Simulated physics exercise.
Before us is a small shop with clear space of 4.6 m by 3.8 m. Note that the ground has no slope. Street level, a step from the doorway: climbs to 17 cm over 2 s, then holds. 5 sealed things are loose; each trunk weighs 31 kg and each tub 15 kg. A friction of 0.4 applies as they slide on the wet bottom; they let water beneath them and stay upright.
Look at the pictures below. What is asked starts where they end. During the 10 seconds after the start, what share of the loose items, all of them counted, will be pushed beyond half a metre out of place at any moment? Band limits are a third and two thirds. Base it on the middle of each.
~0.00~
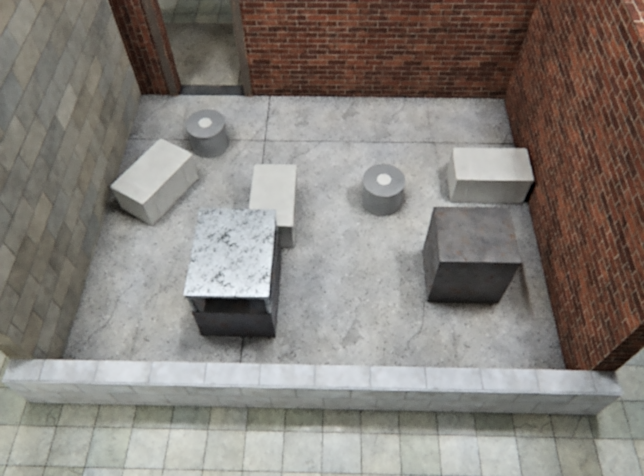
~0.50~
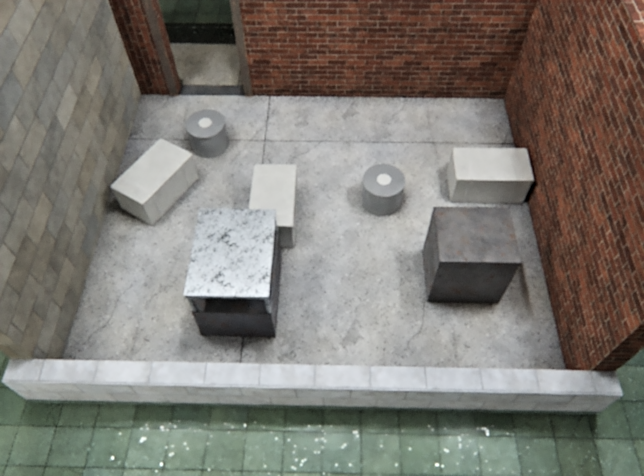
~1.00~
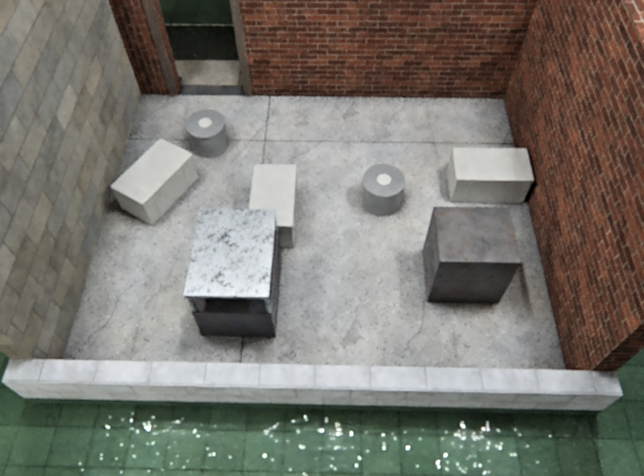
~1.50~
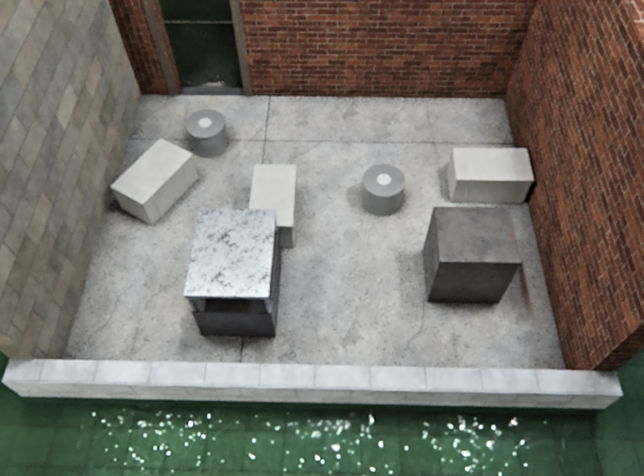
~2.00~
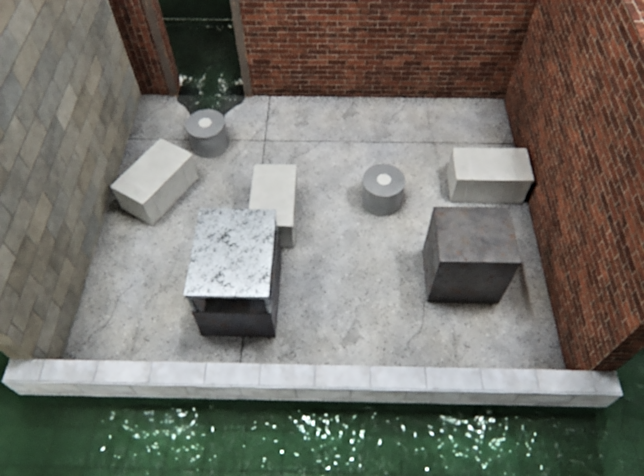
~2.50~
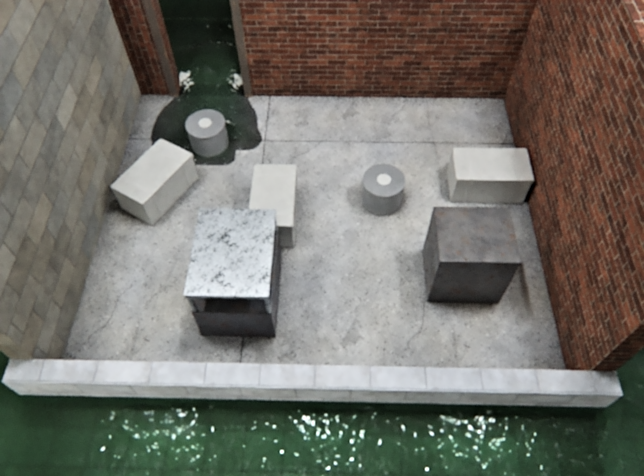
The share is one to two thirds.
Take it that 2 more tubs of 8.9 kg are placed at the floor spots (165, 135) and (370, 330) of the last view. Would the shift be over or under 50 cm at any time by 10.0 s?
Order as asked - beyond the cutoff and inside the cutoff.
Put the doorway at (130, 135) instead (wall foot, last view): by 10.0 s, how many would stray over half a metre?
The answer would then be 1.
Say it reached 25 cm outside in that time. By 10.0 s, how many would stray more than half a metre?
In that case 3 of them.
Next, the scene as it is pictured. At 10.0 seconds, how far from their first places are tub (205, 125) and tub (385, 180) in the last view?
One is off by 140 cm, the other by 0 cm, in the order asked.
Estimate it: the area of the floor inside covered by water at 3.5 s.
The covered patch comes to about 3.5 m2.
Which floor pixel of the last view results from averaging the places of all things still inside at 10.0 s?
Mean floor pixel: About (304, 222).
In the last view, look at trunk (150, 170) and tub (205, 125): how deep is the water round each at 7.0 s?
Around 6 cm and 6 cm.
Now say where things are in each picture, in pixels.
In the first frame, a tub at (205, 123) rests on the ground; a trunk at (152, 170) rests on the ground; water covers 0.0 m2; 0 of 5 have shifted.
In the second frame, a tub at (205, 123), on the bottom; a trunk at (152, 170) rests on the ground; 0.0 m2 under water; 0 of 5 have shifted.
In the third frame, a tub at (205, 123), on the bottom; a trunk at (152, 170), on the bottom; 0.0 m2 under water; 0 of 5 have shifted.
In the fourth frame, a tub at (205, 123) rests on the ground; a trunk at (152, 170) rests on the ground; water covers 0.0 m2; 0 of 5 have shifted.
In the fifth frame, a tub at (205, 123) rests on the ground; a trunk at (152, 170) rests on the ground; water covers 0.3 m2; 0 of 5 have shifted.
In the sixth frame, a tub at (205, 123), on the bottom; a trunk at (152, 170) rests on the ground; water covers 1.0 m2; 0 of 5 have shifted.
After 3.5 s 0 of 5 are over 50 cm from their spots; 0 afloat.
After 4.5 s 1 of 5 are over 50 cm from their spots; 0 afloat.
After 7.0 s 1 of 5 are over 50 cm from their spots; 0 afloat.
After 10.0 s 2 of 5 are over 50 cm from their spots, and 2 have been at some point; 1 afloat.
